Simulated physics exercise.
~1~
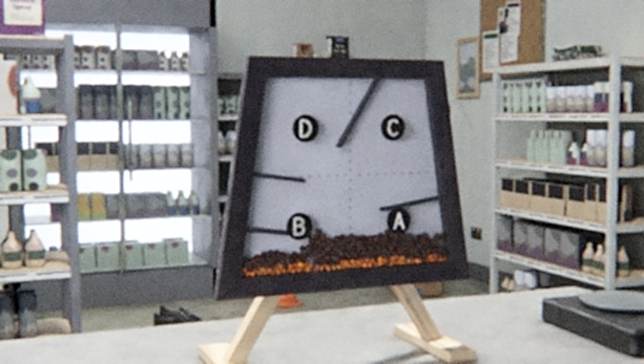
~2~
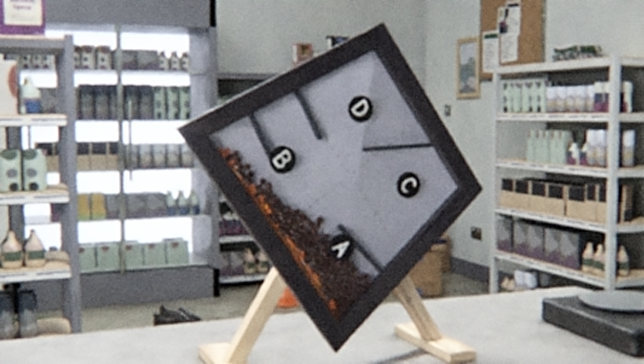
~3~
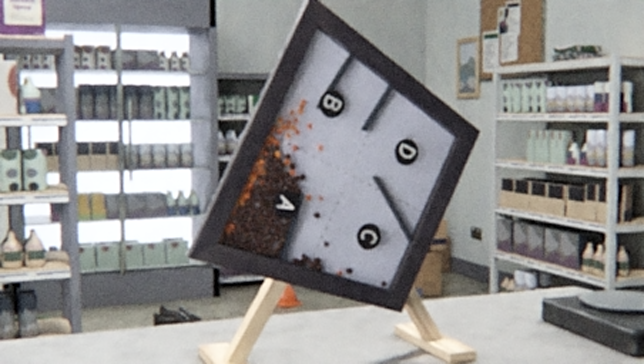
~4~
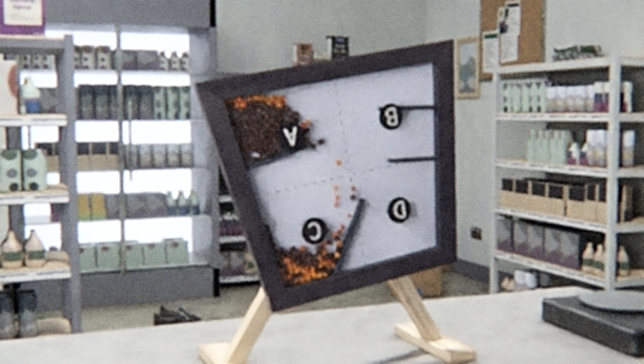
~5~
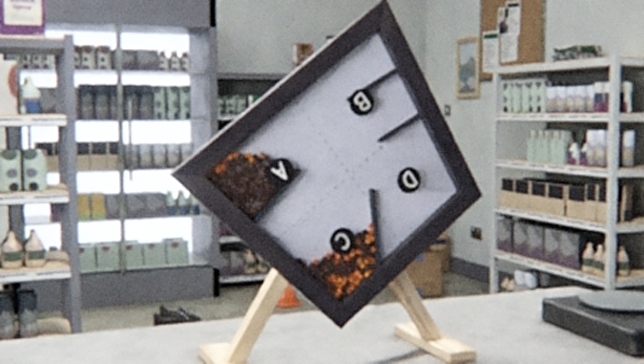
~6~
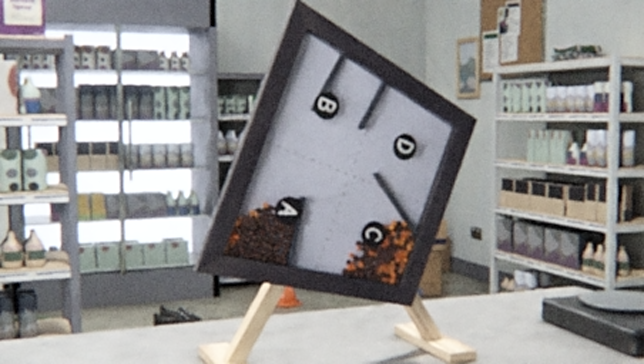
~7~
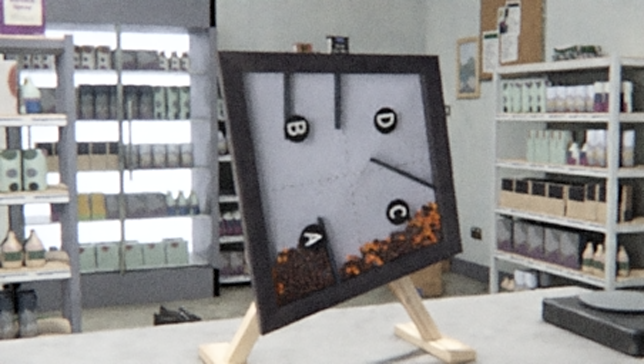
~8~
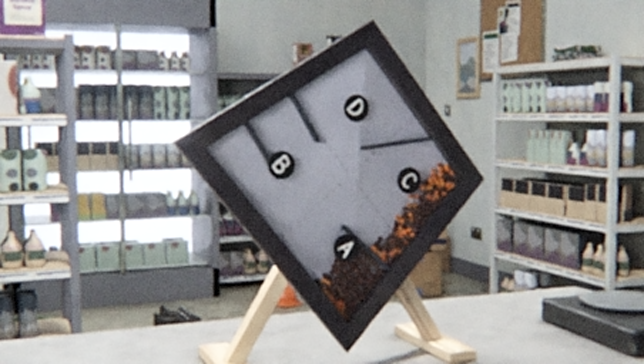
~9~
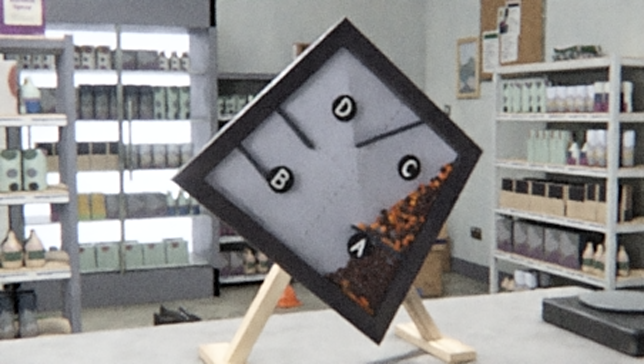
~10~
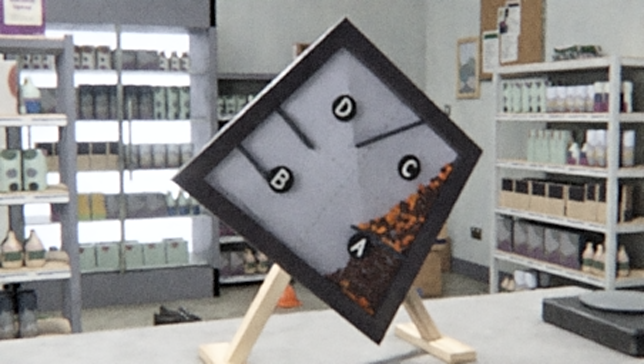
We see a framed, clear-fronted case of dark and orange beads on a wooden stand turn clockwise until nearly upside down, spilling beads from A towards C, then swing partway back and stop tilted, the beads heaped along the lower right side by A and C.
